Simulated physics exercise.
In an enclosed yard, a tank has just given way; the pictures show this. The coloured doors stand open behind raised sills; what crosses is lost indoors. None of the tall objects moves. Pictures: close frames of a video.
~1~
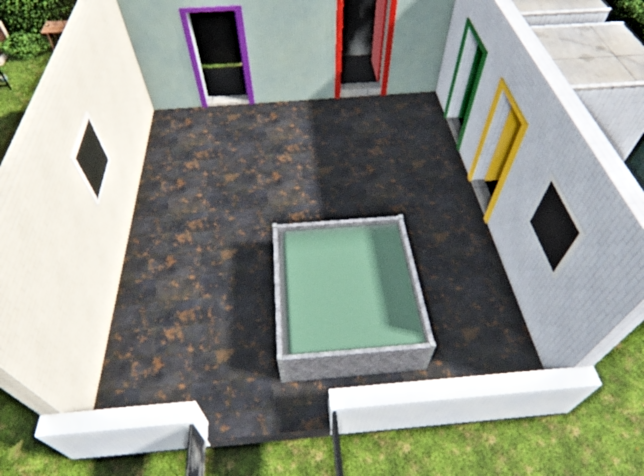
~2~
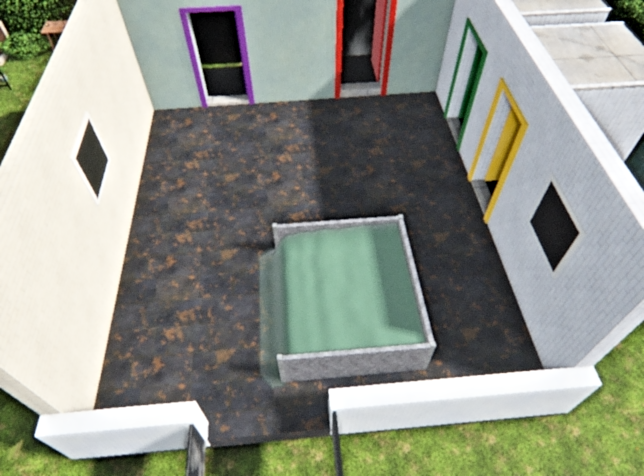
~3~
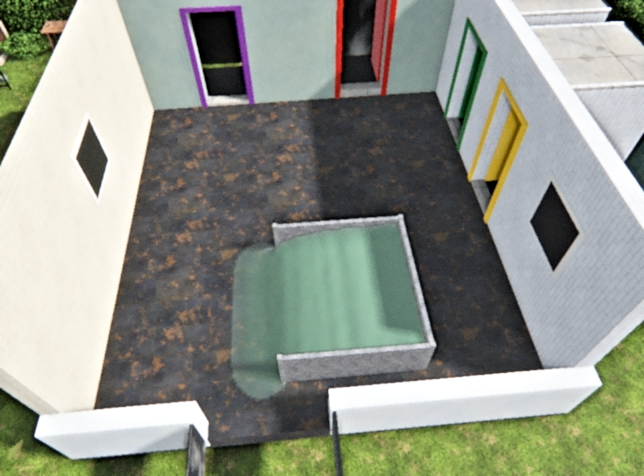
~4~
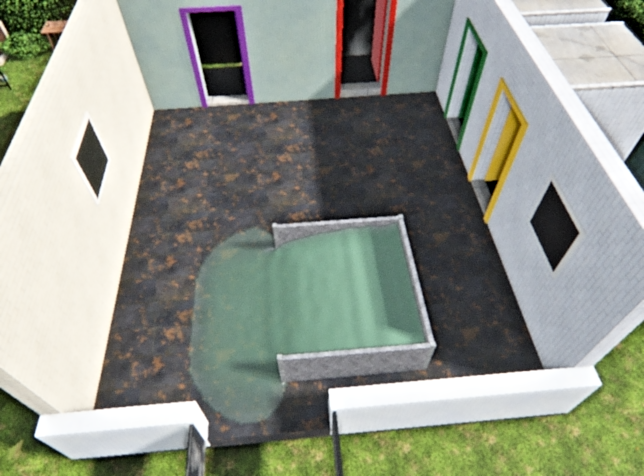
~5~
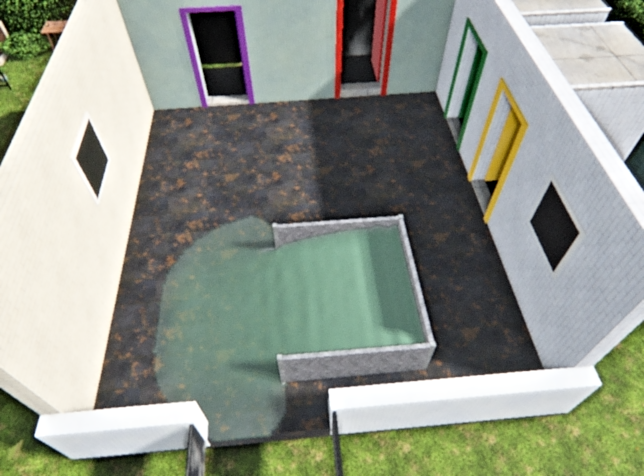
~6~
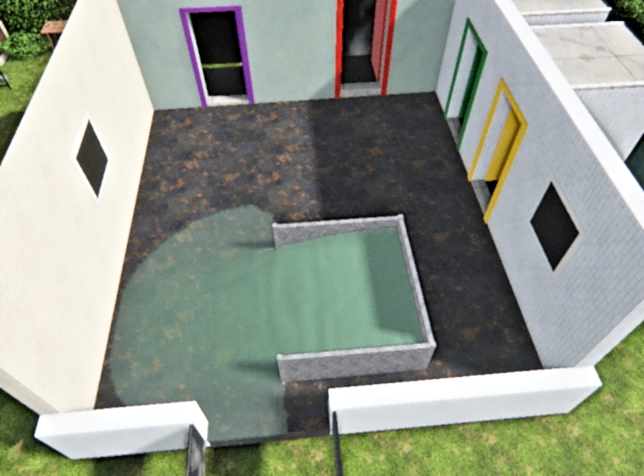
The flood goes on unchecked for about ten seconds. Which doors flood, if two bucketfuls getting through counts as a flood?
The purple door floods; the green door floods; the red door does not flood; the yellow door does not flood.
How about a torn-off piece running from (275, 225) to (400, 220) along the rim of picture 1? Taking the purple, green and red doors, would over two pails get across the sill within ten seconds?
Going door by door, purple overflows, then green overflows, then red overflows.
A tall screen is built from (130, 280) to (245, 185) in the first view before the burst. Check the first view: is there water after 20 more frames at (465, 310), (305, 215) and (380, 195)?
Taking the points in the order given, they are high and dry, inundated and high and dry.
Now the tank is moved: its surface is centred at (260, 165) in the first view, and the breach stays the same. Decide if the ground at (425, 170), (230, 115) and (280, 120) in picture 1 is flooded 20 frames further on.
Check in sequence: Still parched, soaked through, soaked through.
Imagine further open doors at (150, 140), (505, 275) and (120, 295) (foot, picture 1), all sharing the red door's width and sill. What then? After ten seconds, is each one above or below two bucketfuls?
Door by door: Ends up below, ends up below, ends up above.
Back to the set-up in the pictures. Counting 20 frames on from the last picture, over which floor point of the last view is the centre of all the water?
Point: (205, 272).
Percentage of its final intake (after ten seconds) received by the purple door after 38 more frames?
Share at that point: Close to 70 in a hundred.
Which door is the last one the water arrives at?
Result: The one in yellow.
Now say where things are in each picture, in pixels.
The open tank at (346, 283) is whole and still, in the first picture.
Water pours out at (282, 305) and has run to a hidden place, in the second picture.
The front is at (255, 249), out from the gap at (282, 305), in the third picture.
Water pours out at (282, 306) and has run to (230, 243), in the fourth picture.
The front is at (198, 245), out from the gap at (282, 306), in the fifth picture.
Water pours out at (282, 306) and has run to (130, 290), in the sixth picture.
A moment on, water covers 25 % of the floor; the purple door not reached, the green door not reached, the red door not reached, the yellow door not reached.
Next, water covers 30 % of the floor; the purple door not reached, the green door not reached, the red door not reached, the yellow door not reached.
Then, water covers 40 % of the floor; the purple door wet at the sill, nothing in, the green door not reached, the red door not reached, the yellow door not reached.
Later, water covers 70 % of the floor; the purple door over two buckets in, the green door not reached, the red door wet at the sill, nothing in, the yellow door not reached.
In the end, water covers 95 % of the floor; the purple door far over two buckets in, the green door over two buckets in, the red door wet at the sill, nothing in, the yellow door wet at the sill, nothing in.
